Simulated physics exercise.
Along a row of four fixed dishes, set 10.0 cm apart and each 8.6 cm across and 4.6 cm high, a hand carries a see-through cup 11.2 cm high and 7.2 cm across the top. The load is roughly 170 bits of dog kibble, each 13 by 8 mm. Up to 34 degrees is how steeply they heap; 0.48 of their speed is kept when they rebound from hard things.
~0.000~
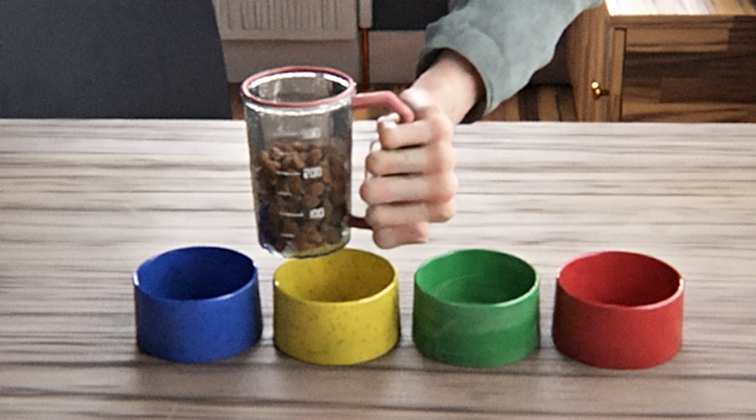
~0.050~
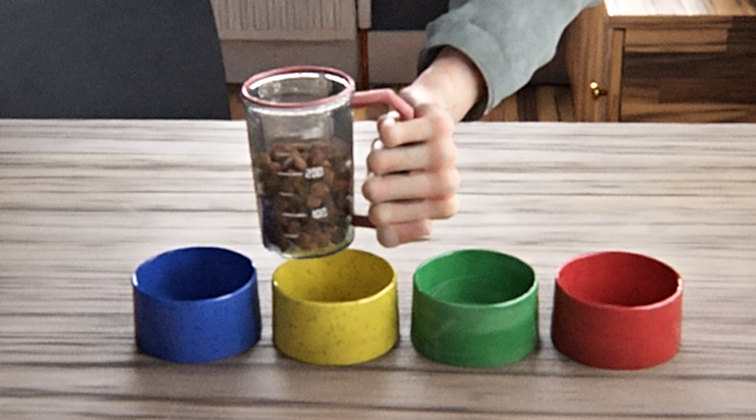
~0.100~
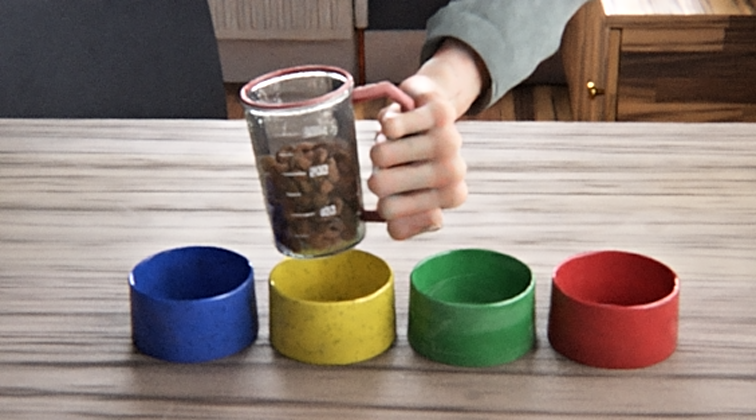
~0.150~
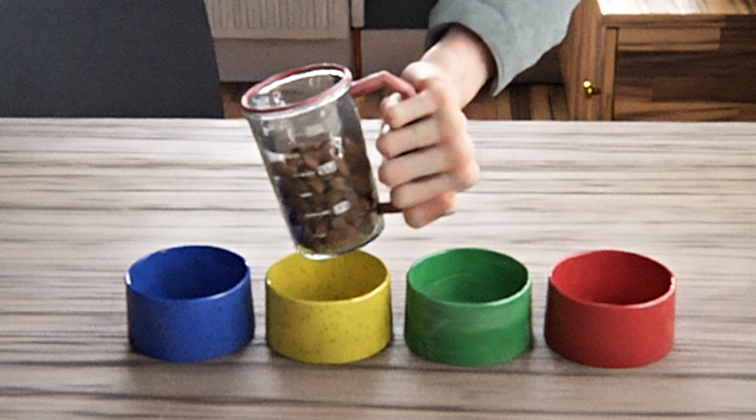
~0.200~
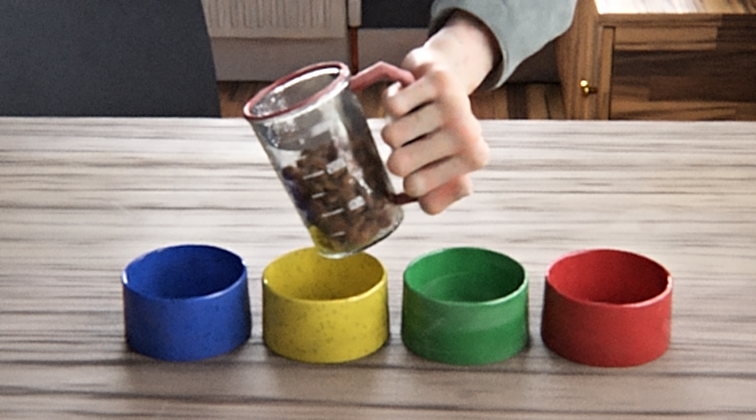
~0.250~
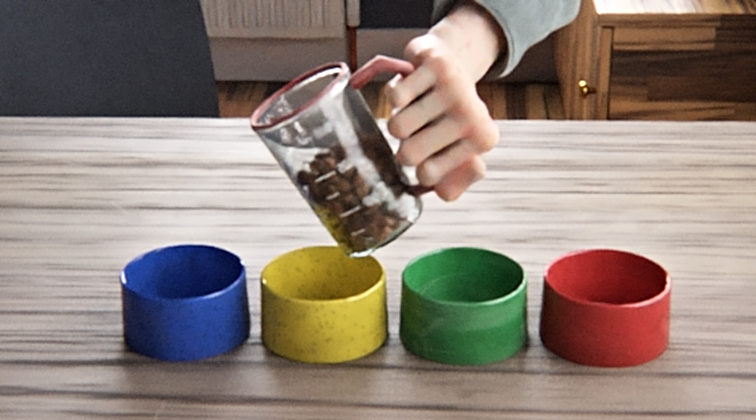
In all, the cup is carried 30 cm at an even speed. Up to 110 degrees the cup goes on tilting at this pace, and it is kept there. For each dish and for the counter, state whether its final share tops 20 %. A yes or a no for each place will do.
My prediction: Red: Share greater than a fifth, blue: Share not greater than a fifth, green: Share greater than a fifth, yellow: Share not greater than a fifth, counter: Share not greater than a fifth.
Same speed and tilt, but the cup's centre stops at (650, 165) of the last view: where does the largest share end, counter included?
That'd be green, it takes the most.
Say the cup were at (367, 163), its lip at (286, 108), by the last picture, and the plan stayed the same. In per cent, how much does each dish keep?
Per cent kept: Red 90; blue 0; green 0; yellow 0.
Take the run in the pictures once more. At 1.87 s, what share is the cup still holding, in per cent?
Some 30 %.
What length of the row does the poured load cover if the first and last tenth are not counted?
About 14 cm.
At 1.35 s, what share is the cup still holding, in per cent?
Close to 40 in a hundred.
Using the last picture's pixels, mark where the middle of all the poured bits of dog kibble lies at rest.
Approximately (492, 319) in the last view.
After 0.91 s, tilt 110 degrees; cup holds 85 %, green 10 %.
Then, at 1.35 s, tilt 110 degrees; cup holds 40 %, red 5 %, green 45 %.
After 1.87 s, tilt 110 degrees; cup holds 30 %, red 10 %, green 45 %.
In the end, at 3.9 s, red 30 %, blue 0 %, green 45 %, yellow 0 %, counter 10 %, cup 15 %.
